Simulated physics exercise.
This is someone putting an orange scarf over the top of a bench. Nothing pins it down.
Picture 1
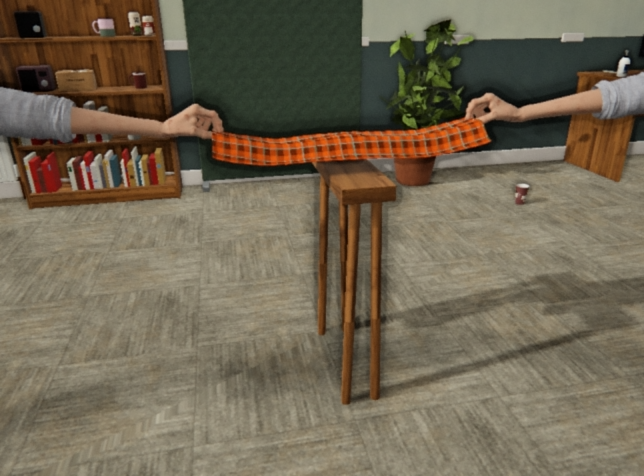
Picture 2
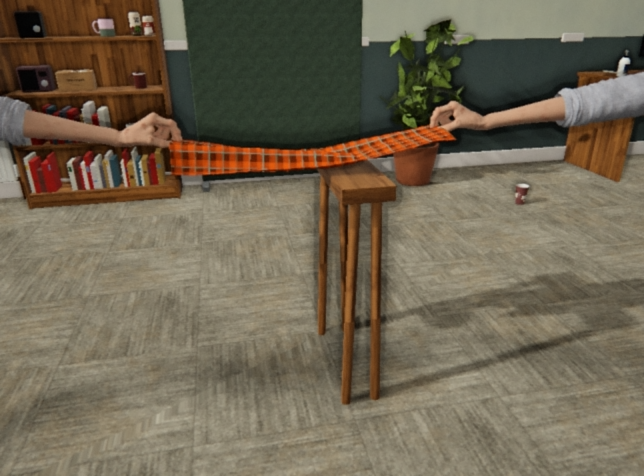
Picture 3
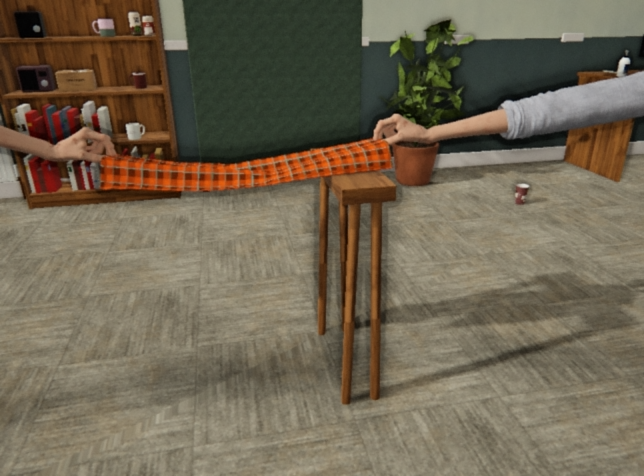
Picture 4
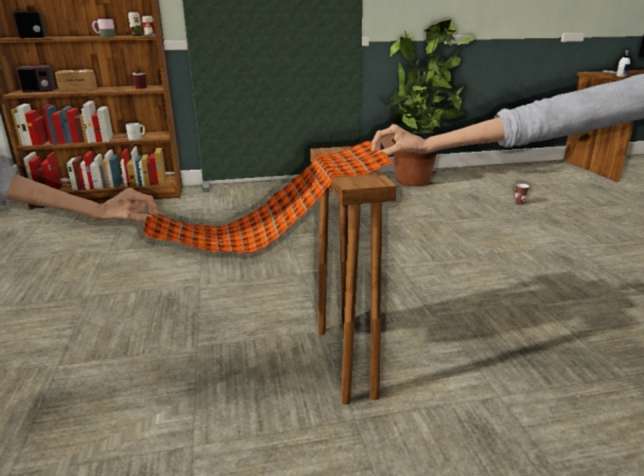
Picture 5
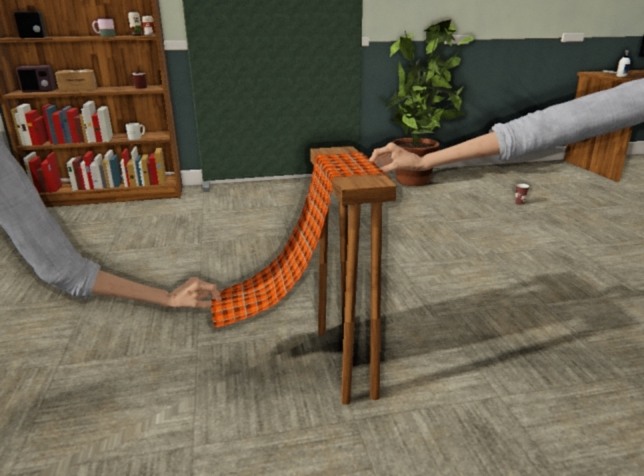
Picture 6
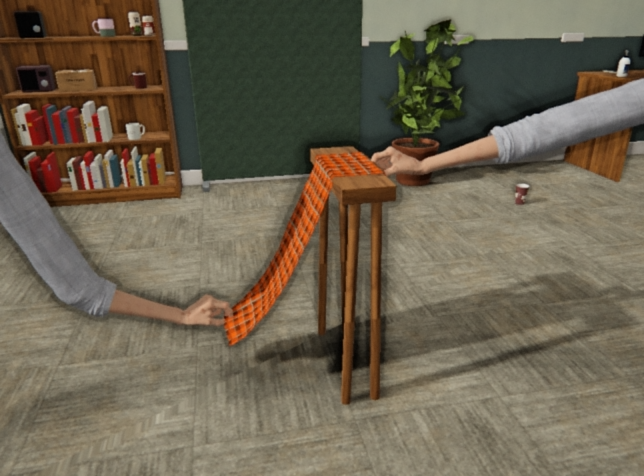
An orange checked scarf, stretched between two hands above a narrow wooden bench, was pulled leftward across its top, then its left end was lowered while the other hand kept hold at the bench.
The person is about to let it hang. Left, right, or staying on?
The orange scarf drops leftwards.
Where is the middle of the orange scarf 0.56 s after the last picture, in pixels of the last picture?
Close to (304, 366).
Then, 0.30 s after the last picture, scarf sliding left.
Then, 0.56 s after the last picture, scarf in a heap on the floor near (304, 366).
At rest, scarf in a heap on the floor near (303, 368). The orange scarf slips off to the left.
